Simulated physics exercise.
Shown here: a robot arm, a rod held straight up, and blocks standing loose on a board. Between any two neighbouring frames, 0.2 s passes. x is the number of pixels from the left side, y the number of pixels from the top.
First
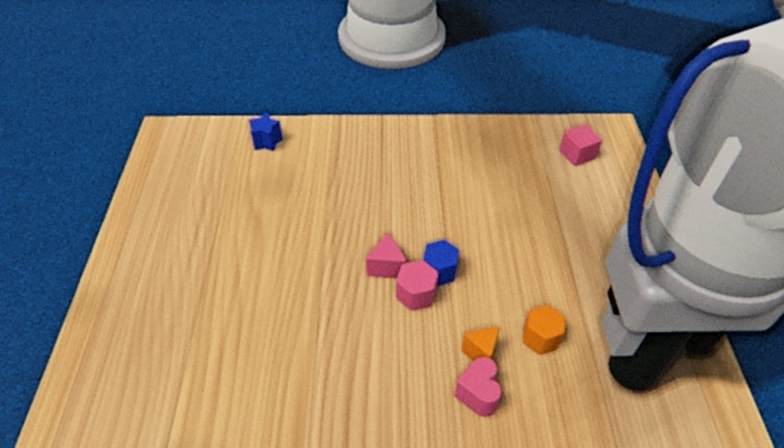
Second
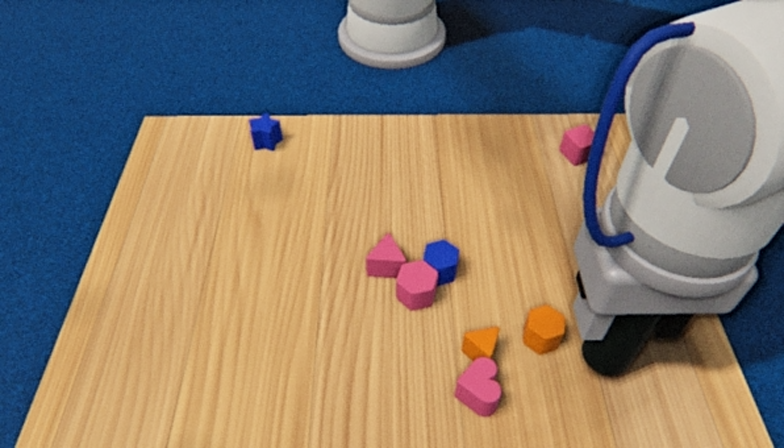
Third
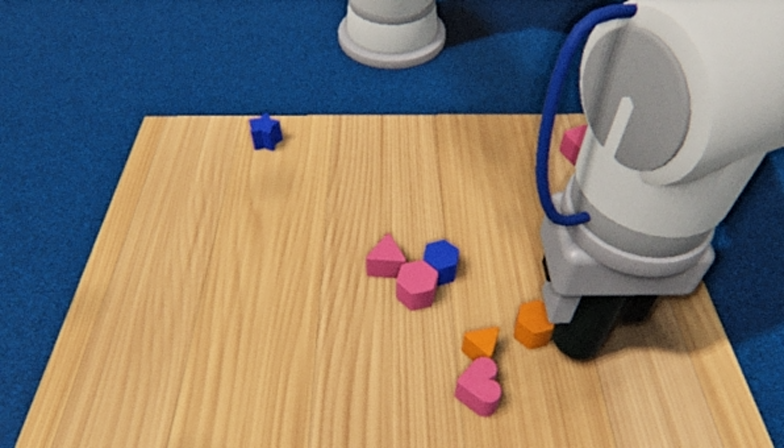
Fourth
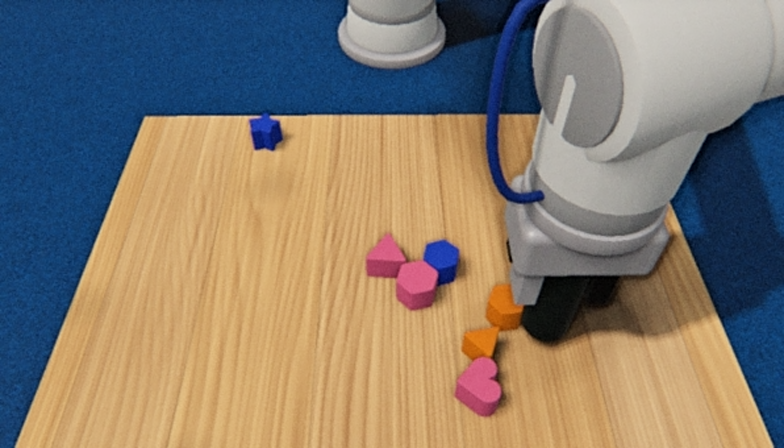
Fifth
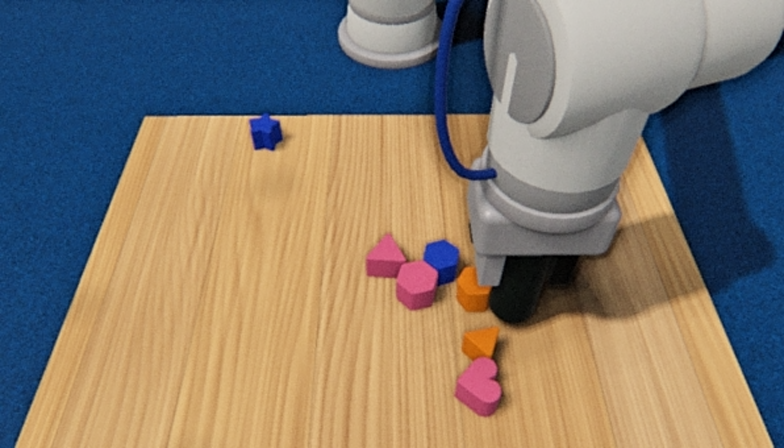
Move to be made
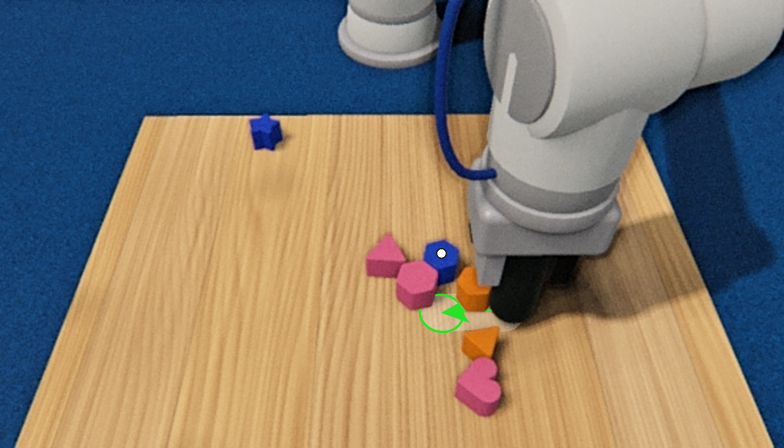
A robot arm moved in from the right of a wooden board and pushed an orange six-sided block left and slightly away, up close to the pink and blue blocks, while the others stayed still.
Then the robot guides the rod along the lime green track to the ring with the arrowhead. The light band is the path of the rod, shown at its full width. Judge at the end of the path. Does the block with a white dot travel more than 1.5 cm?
That would be a yes.
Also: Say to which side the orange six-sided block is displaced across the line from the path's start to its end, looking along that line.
That block drifts right.
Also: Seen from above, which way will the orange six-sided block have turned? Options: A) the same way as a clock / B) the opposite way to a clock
Answer: A.
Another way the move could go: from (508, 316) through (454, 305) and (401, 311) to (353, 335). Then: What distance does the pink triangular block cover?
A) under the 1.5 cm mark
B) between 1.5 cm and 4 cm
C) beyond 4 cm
The one that fits is B, between 1.5 cm and 4 cm.
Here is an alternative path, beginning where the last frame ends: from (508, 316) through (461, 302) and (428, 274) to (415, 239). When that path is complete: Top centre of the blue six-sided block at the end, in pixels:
The middle of its upper face will lie at (380, 179).
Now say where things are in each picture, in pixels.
The first frame shows lower end of the rod (632, 369), tops of blocks, pink triangular block (387, 250), pink six-sided block (417, 276), blue six-sided block (441, 253), orange six-sided block (547, 321).
The second frame shows rod (605, 355), blocks as before.
The third frame shows rod (576, 339), orange six-sided block (537, 316).
The fourth frame shows rod (544, 322), orange six-sided block (508, 299).
The fifth frame shows rod (511, 305), pink triangular block (387, 250), pink six-sided block (417, 276), blue six-sided block (441, 253), orange six-sided block (477, 280).
The drawn path runs from (508, 316) through (486, 310) and (464, 311) to (442, 313); the dot is on the blue six-sided block.
The first path, step by step. Halfway along, rod (477, 299); blue six-sided block (432, 245); orange six-sided block (452, 267), turned 30° clockwise.
At the end, rod (443, 302); pink triangular block (382, 247); pink six-sided block (409, 273), turned 30° anticlockwise; blue six-sided block (428, 237); orange six-sided block (444, 263), turned 50° clockwise.
